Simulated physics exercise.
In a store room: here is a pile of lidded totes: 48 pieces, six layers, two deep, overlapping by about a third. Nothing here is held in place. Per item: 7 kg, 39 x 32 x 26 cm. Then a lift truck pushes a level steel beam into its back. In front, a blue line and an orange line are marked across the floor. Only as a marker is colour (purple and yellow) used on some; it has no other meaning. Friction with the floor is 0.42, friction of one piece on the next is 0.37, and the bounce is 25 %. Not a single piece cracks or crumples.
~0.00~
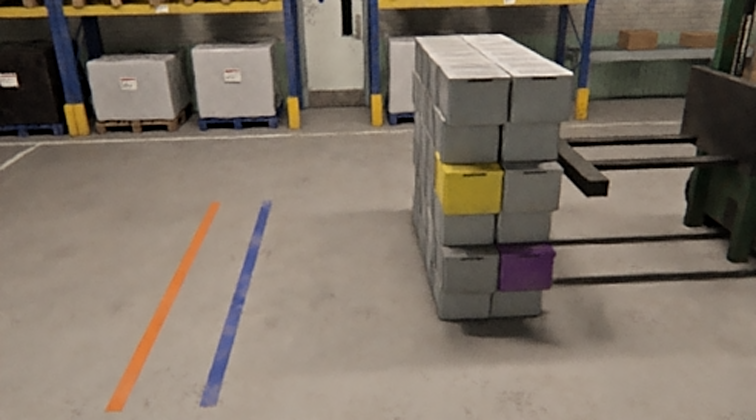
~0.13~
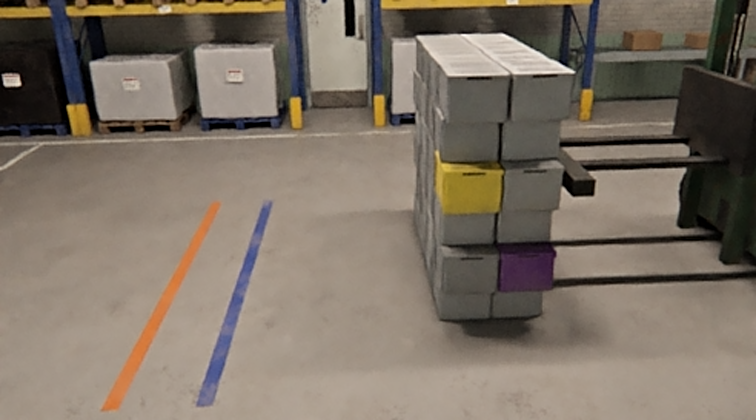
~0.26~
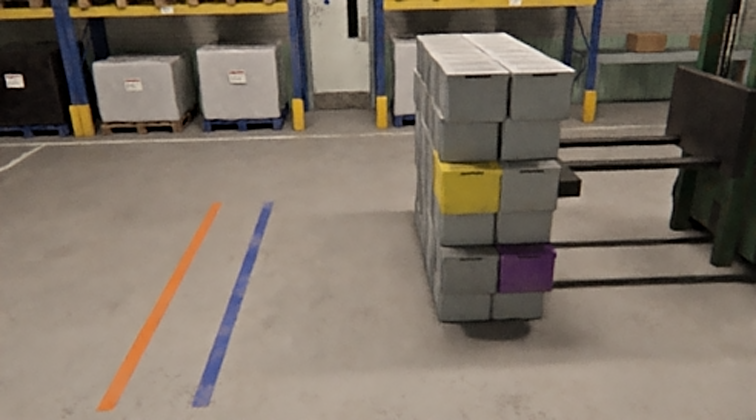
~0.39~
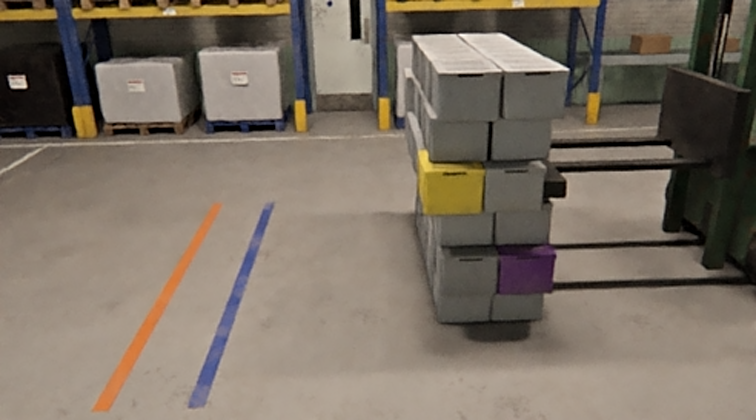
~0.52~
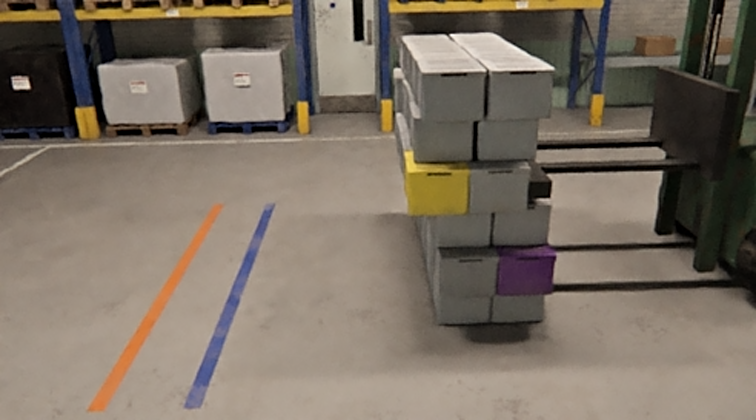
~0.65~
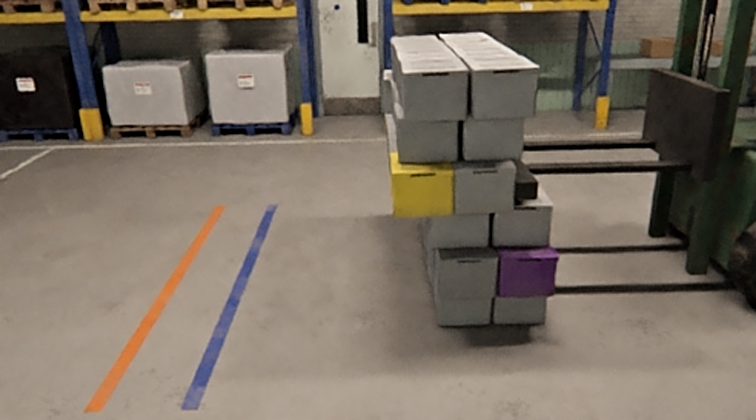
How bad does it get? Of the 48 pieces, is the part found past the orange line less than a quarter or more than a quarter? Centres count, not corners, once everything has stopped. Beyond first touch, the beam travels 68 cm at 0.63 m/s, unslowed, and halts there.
The part found past the orange line is under a quarter.
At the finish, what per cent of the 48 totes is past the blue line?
25 %, roughly.
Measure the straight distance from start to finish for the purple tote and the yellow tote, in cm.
For purple it's roughly 0 cm, and for yellow it's roughly 120 cm.
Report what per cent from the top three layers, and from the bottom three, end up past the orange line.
Top: 30%, bottom: 0%.
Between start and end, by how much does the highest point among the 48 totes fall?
75 cm.
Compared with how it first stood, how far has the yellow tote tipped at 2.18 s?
Near 90 degrees from where it started.
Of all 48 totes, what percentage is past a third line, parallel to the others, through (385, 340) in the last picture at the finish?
Roughly 65 percent.
After 0.86 s, none of the 48 totes past the orange line, 38 disturbed; yellow tote 10° from how it stood.
After 1.20 s, none of the 48 totes past the orange line, 38 disturbed; yellow tote 57° from how it stood, 22 cm lower.
After 1.56 s, none of the 48 totes past the orange line, 38 disturbed; yellow tote 74° from how it stood, 69 cm lower.
After 2.18 s, 6 of the 48 totes past the orange line; yellow tote on its side.
In the end (3.4 s), 7 of the 48 totes past the orange line; yellow tote on its side; purple tote unmoved. That is 15 per cent. From the last view, middles, yellow tote near (307, 317), purple tote near (521, 263).
